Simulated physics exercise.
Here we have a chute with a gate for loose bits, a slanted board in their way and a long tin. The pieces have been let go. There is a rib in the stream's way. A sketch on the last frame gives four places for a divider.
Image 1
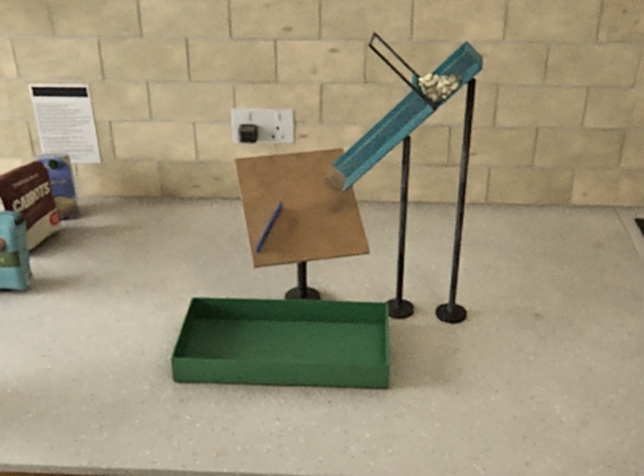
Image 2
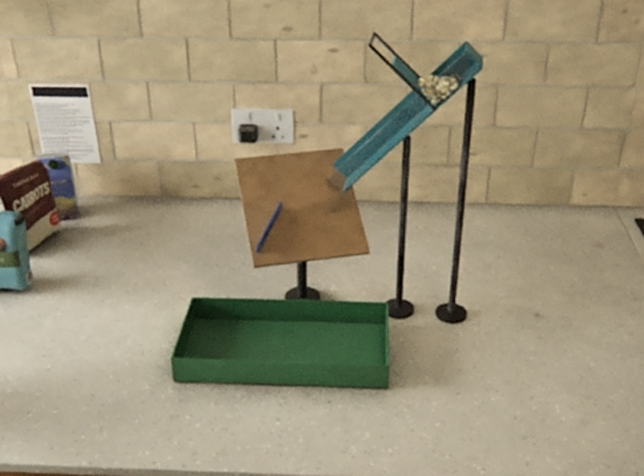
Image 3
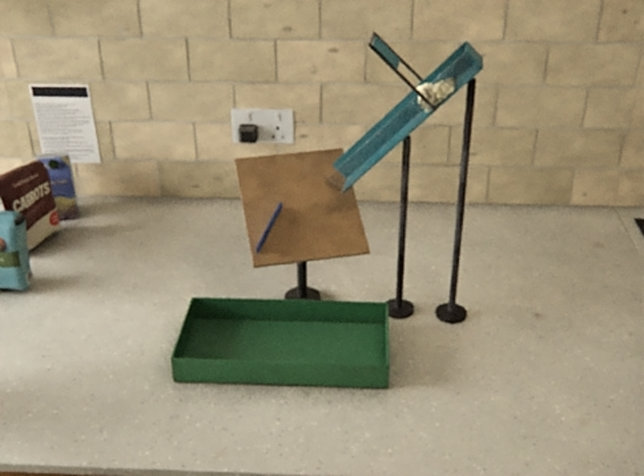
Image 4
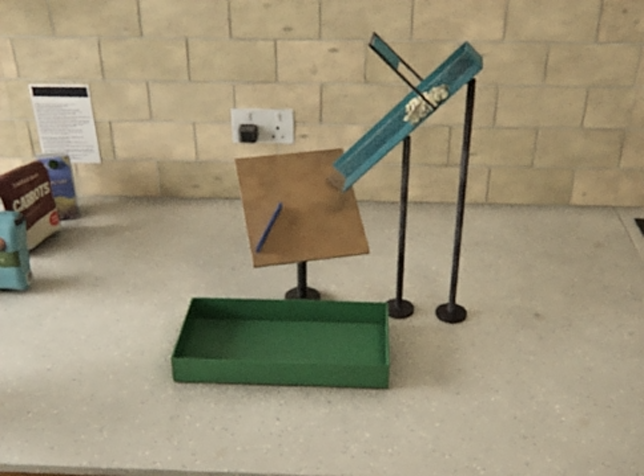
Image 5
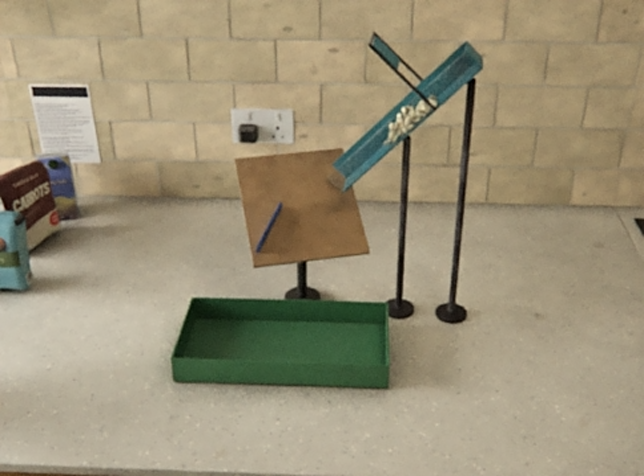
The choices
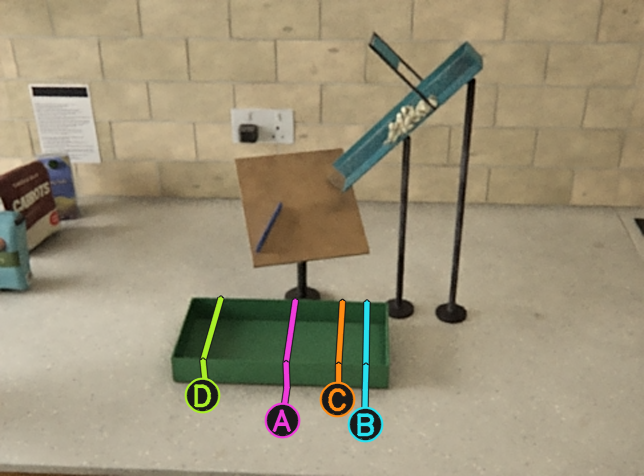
A long green tin sits empty on a pale speckled worktop before a cream brick-tiled wall, seen from the front and slightly above by a still camera. Behind it stand a tilted brown board with a blue rib and, to the right, a sloping teal chute on black posts, holding white beans behind a gate. The beans slide down leftward in a loosening clump to about midway along the chute.
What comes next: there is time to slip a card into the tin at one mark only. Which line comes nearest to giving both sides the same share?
Best: A.
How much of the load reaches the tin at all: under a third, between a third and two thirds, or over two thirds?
About that: Over two thirds.
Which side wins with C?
Left.
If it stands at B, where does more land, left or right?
More lands on the left.
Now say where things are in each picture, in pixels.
In the first picture, load behind the gate at (438, 89), white beans; lip of the chute at (345, 186), sloping fairly steeply.
In the second picture, middle of the board at (301, 204), tilted fairly steeply; middle of its low edge at (313, 259); of its high edge at (289, 153).
In the third picture, front corners of the tin at (171, 358) and (389, 365), empty; front of the load at (426, 99).
In the fourth picture, middle of the load at (426, 105); its front at (407, 119), about a quarter of the way to the lip; rib from (281, 203) to (258, 247).
In the fifth picture, middle of the load at (411, 118); its front at (387, 143), about half of the way to the lip.
On the marked copy, line A crosses the front rim at (286, 362); line B crosses the front rim at (365, 364); line C crosses the front rim at (338, 364); line D crosses the front rim at (203, 359).
For line A, of what is caught, about half on the left of the divider, about half on the right.
For line B, of what is caught, nearly all on the left of the divider, a stray few on the right.
For line C, of what is caught, nearly all on the left of the divider, a small part on the right.
For line D, of what is caught, none on the left of the divider, all on the right.
